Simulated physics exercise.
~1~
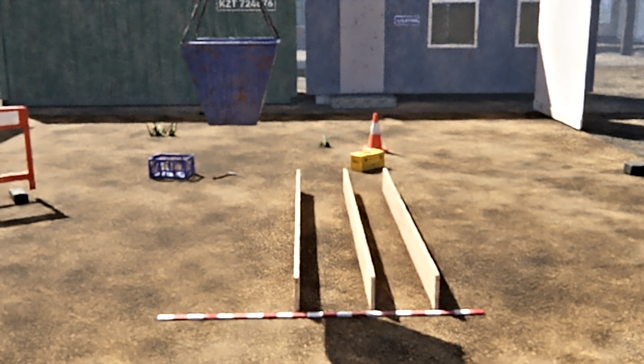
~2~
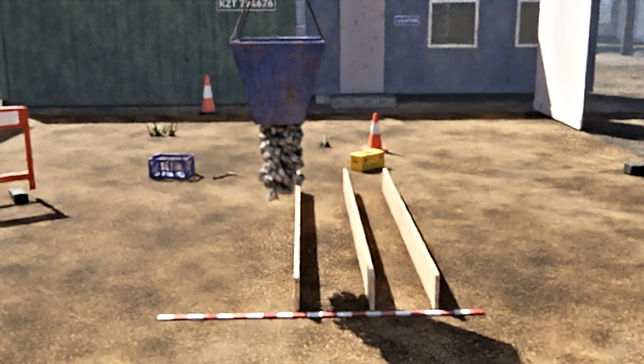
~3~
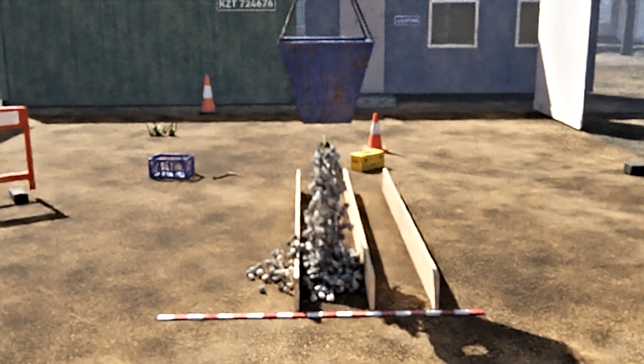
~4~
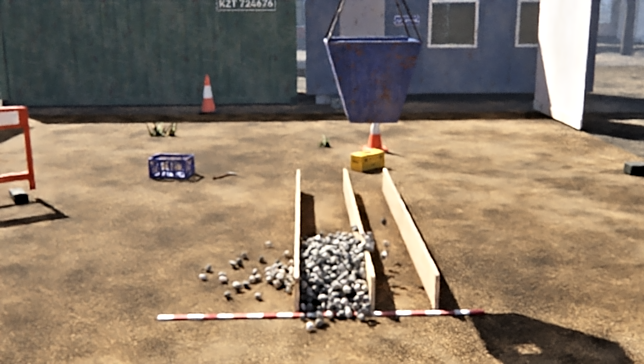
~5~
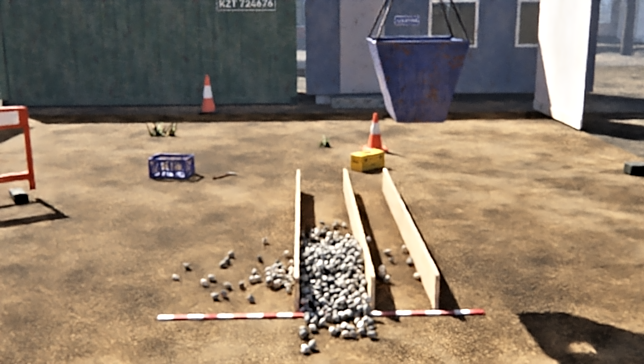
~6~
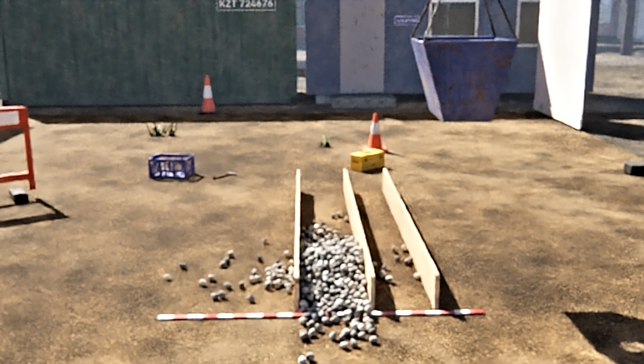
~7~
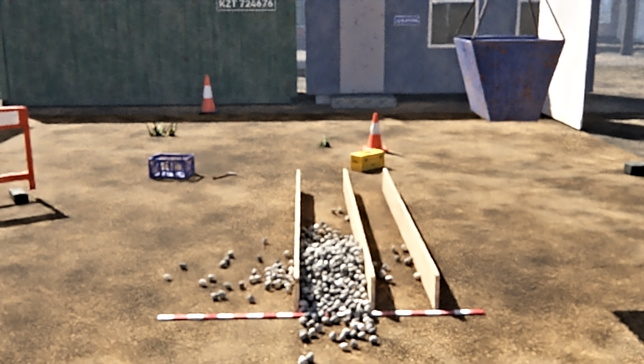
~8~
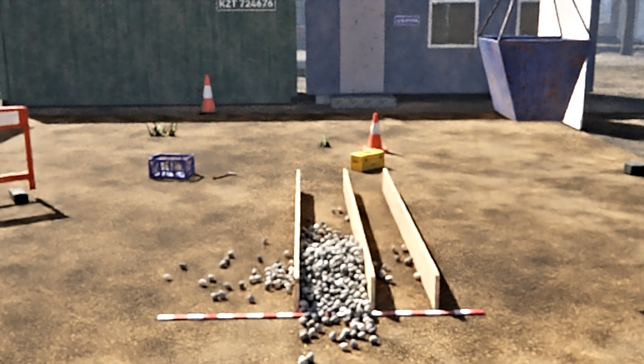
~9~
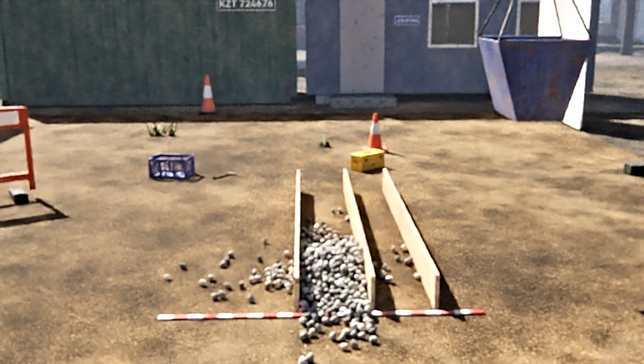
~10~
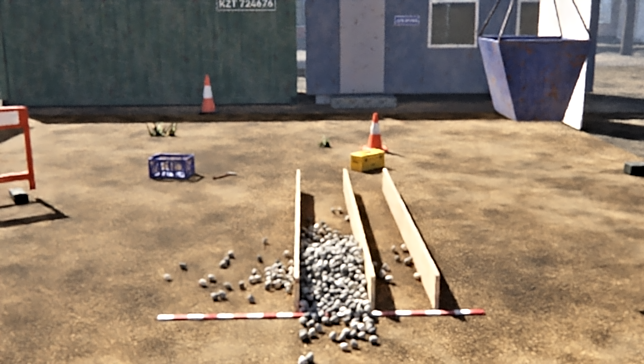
At first, a worn blue skip hangs over a dirt yard, left of three upright wooden boards that form two bays behind a red and white striped staff. As it glides steadily to the right, a thick stream of grey stones pours from its underside. The stones drop mostly into the left bay, while some scatter outside it to the left. The emptied skip carries on rightward and stops near the white panel. The pile spreads forward over the staff and settles, nearly all in the left bay, with only a few stones in the right one.
